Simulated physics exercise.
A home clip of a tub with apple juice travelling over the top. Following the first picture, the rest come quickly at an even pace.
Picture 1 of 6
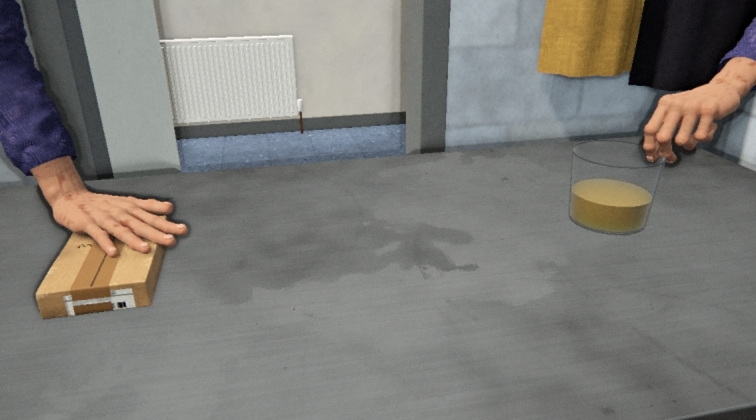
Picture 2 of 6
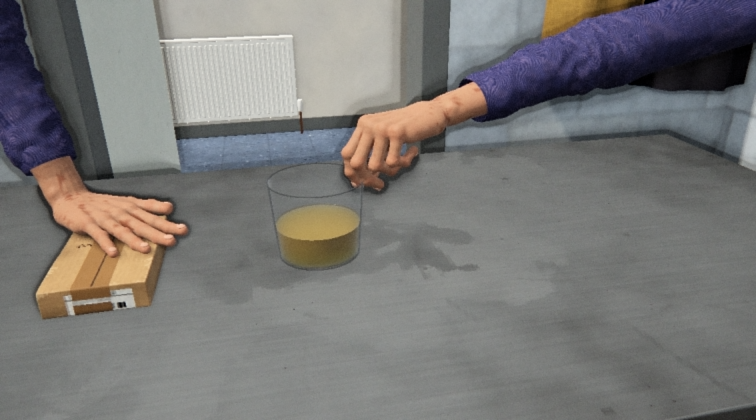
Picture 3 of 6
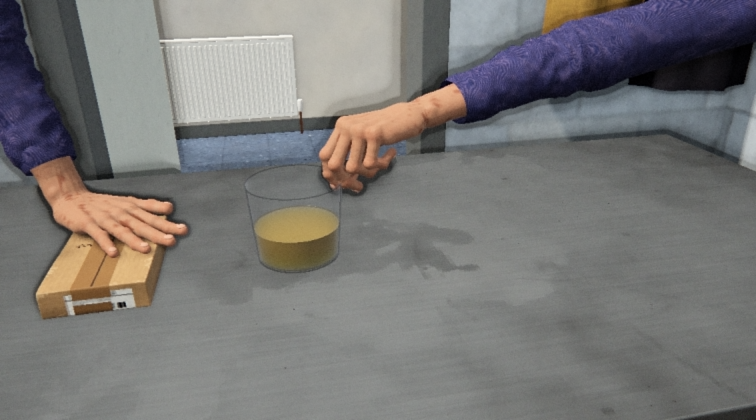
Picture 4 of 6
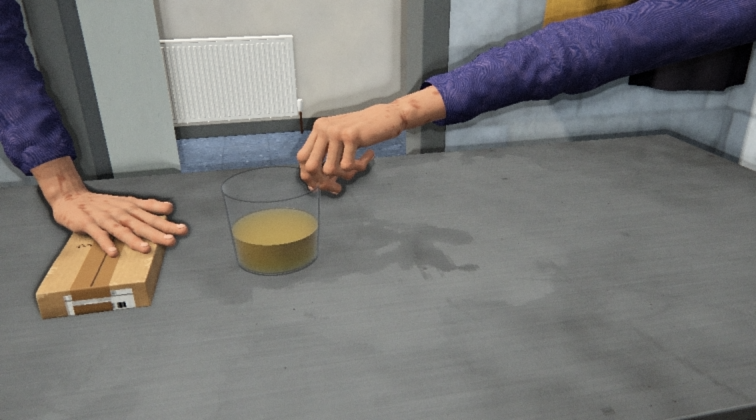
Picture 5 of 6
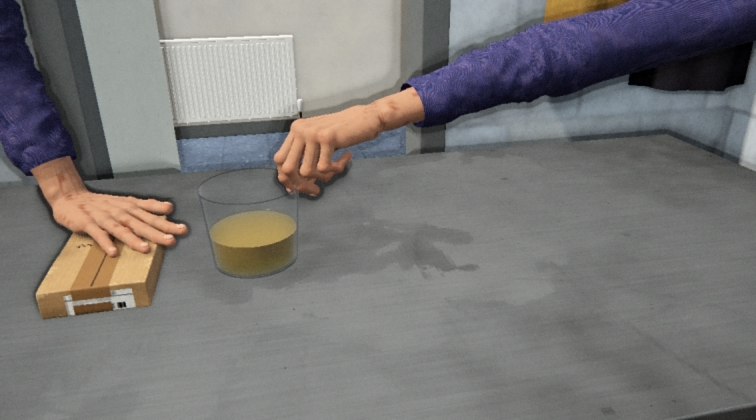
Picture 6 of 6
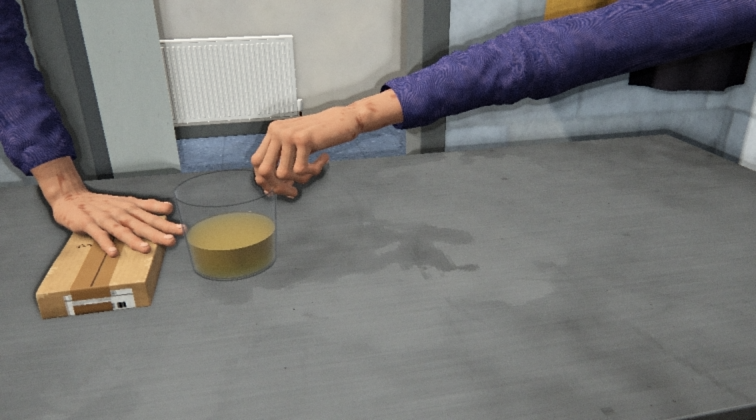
A hand slides a clear tub of yellowish liquid left across a grey tabletop, nearing a box under another hand.
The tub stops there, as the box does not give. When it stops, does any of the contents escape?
No. I expect the outside will stay clean.
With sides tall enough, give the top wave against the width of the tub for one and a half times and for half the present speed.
Roughly 40 percent, then roughly 15 percent.
A moment on, the tub meets the box.
Further on, the apple juice surges up the wall; the wave climbs under half way to the rim.
When it is over, the tub stands at the box; all is still inside.
